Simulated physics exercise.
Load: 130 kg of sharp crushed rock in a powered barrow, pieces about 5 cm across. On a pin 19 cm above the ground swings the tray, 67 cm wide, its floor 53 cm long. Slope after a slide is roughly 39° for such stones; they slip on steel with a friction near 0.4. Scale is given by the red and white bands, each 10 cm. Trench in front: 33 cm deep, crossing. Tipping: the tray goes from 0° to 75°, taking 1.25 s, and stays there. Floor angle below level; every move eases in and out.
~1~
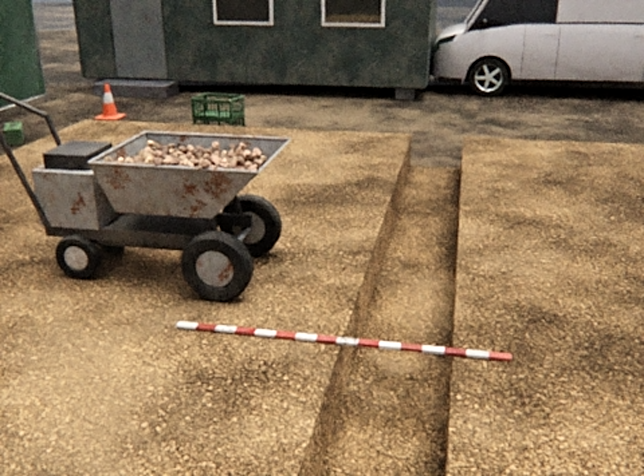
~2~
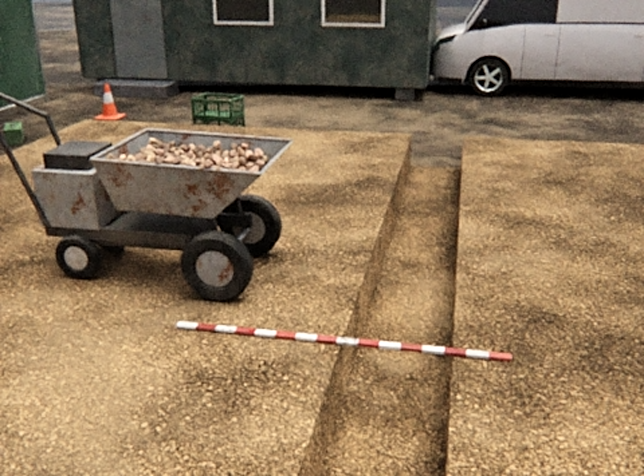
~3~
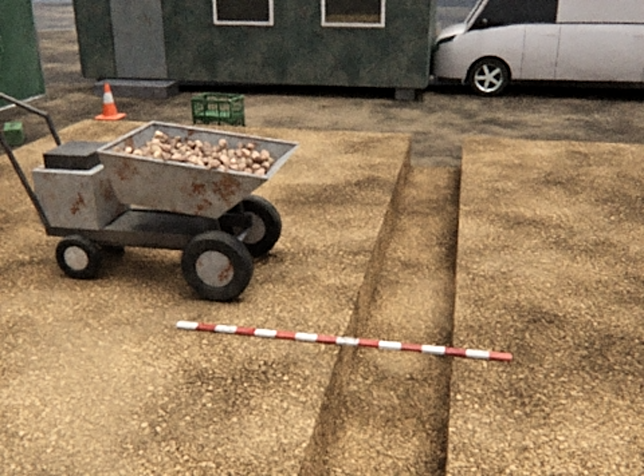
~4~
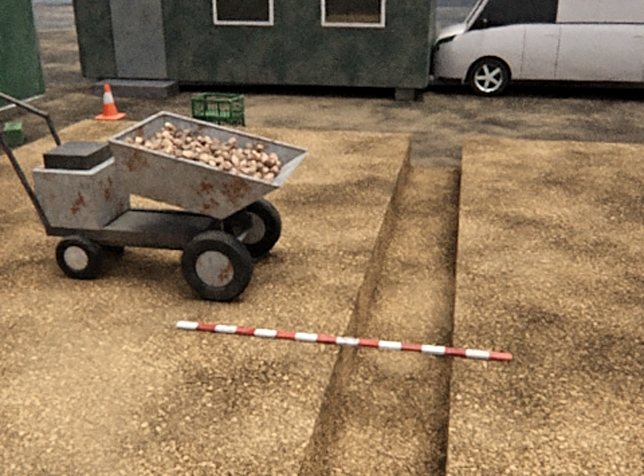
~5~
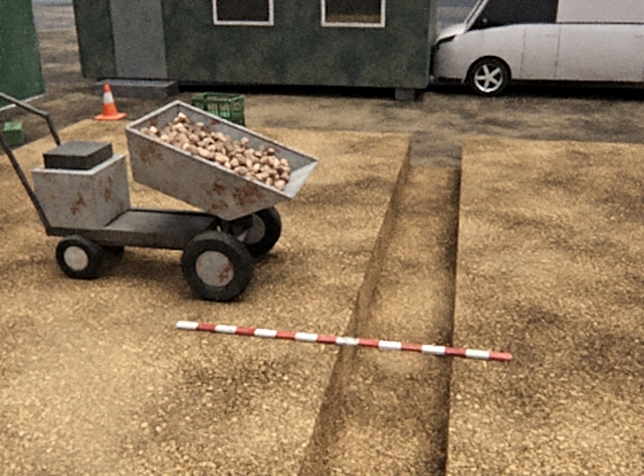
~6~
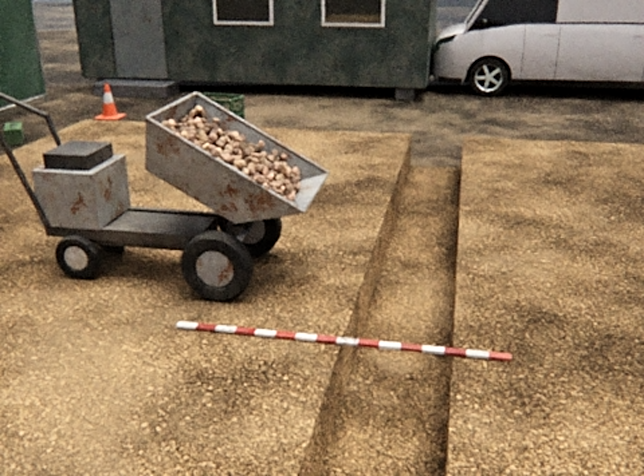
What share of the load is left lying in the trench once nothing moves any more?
About 71 per cent.
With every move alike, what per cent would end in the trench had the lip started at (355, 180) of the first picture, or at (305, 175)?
From the first spot near 75, from the second near 100 per cent.
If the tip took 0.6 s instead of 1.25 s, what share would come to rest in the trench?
With that change, it comes to around 80 per cent.
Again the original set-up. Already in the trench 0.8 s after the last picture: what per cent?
Around 35 per cent of it, at that instant.
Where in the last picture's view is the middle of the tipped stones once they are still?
The resting stones are centred at roughly (398, 333).
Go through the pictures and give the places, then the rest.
Lip at (258, 173), floor tilted 0°, highest stones at (206, 153), in the first picture.
The tray is at 2°, its lip at (260, 174); the top of the load is at (178, 150), in the second picture.
The tray is at 6°, its lip at (268, 179); the top of the load is at (171, 145), in the third picture.
The tray is at 12°, its lip at (279, 187); the top of the load is at (168, 135), in the fourth picture.
Lip at (292, 198), floor tilted 20°, highest stones at (180, 126), in the fifth picture.
Lip at (304, 212), floor tilted 29°, highest stones at (194, 117), in the sixth picture.
Then, 0.4 s after the last picture the floor is at 63°, 100 % in the tray; the foremost stones are at (345, 258).
Then, 0.8 s after the last picture the floor is at 75°, 56 % in the tray, 11 % short of the trench, 33 % in the trench; the foremost stones are at (434, 359).
Then, 1.2 s after the last picture the floor is at 75°, 28 % in the tray, 12 % short of the trench, 60 % in the trench; the foremost stones are at (449, 332).
Then, 3.1 s after the last picture the floor is at 75°, 18 % in the tray, 11 % short of the trench, 71 % in the trench; the foremost stones are at (450, 319).
